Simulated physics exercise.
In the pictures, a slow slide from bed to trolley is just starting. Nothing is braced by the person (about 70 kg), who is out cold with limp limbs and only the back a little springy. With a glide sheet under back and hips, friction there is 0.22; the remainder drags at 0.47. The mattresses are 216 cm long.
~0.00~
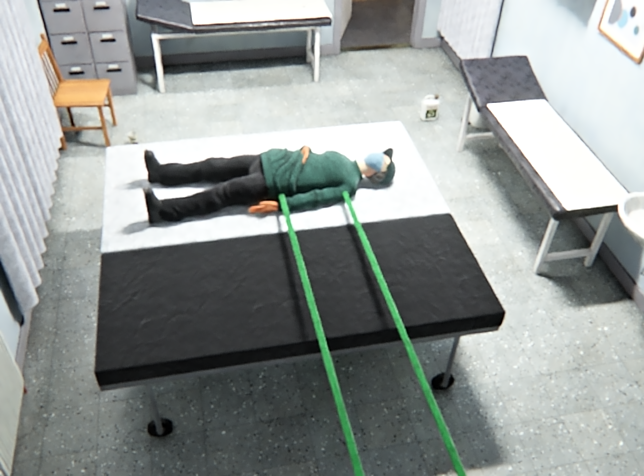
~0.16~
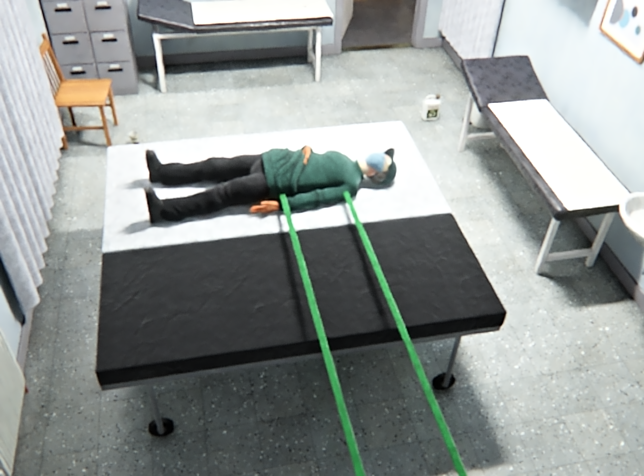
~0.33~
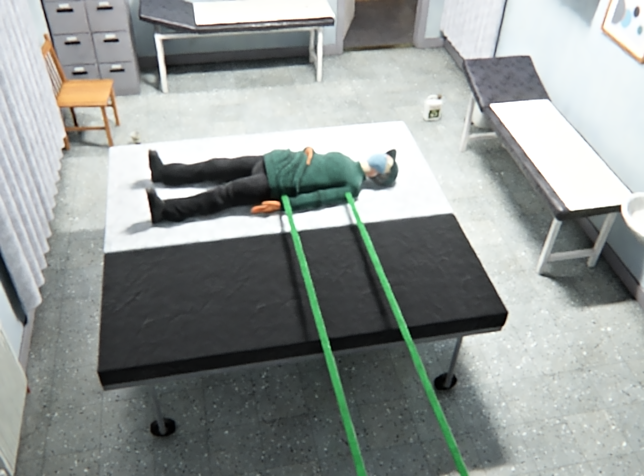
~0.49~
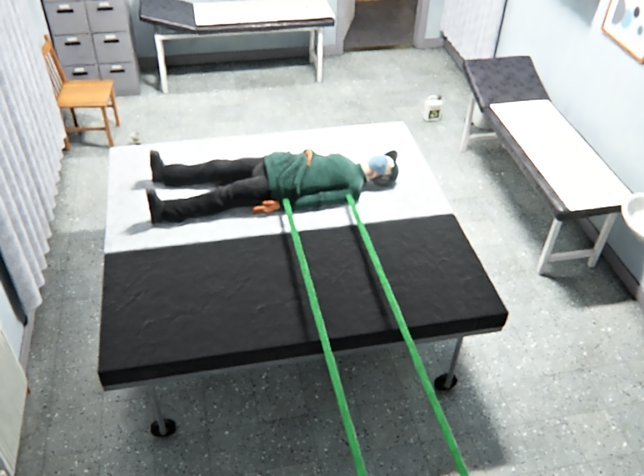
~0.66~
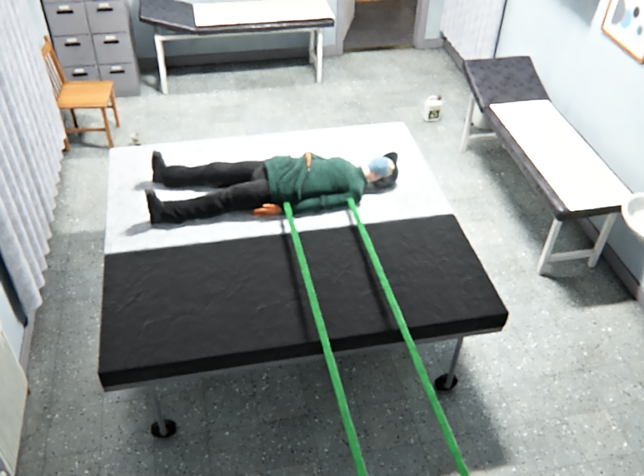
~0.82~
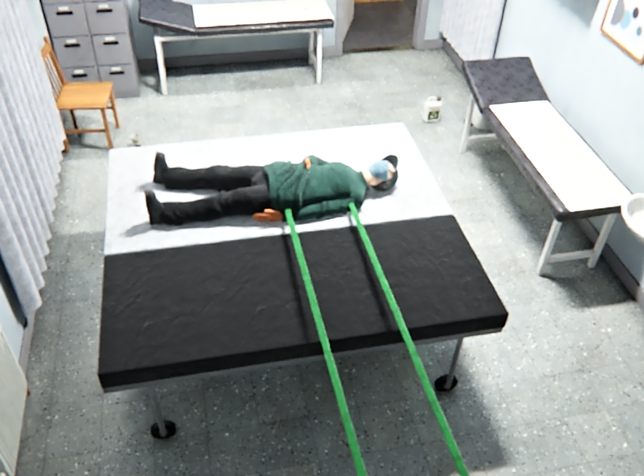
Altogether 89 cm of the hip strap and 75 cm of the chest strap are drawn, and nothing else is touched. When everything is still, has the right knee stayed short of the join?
It will make it over the join.
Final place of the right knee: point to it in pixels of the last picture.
It finishes near pixel (245, 238) of the last view.
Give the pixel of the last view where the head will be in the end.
I'd expect it close to pixel (402, 235).
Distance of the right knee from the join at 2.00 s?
Position: About 6 cm short.
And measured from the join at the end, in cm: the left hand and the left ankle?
Left hand 64 past, left ankle 32 past.
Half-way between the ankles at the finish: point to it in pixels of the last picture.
About pixel (188, 245).
After 1.00 s the right knee is 47 cm short of the join, near (224, 182) in the last picture's view; the head 31 cm short of the join.
After 1.50 s the right knee is 28 cm short of the join, near (234, 199) in the last picture's view.
After 2.00 s the right knee is 7 cm short of the join, near (245, 220) in the last picture's view; the head 10 cm past the join.
At rest, 3.4 s, head crosses the join; left hand crosses the join; right hand stops short of the join; left ankle crosses the join; right ankle stops short of the join; right knee crosses the join.
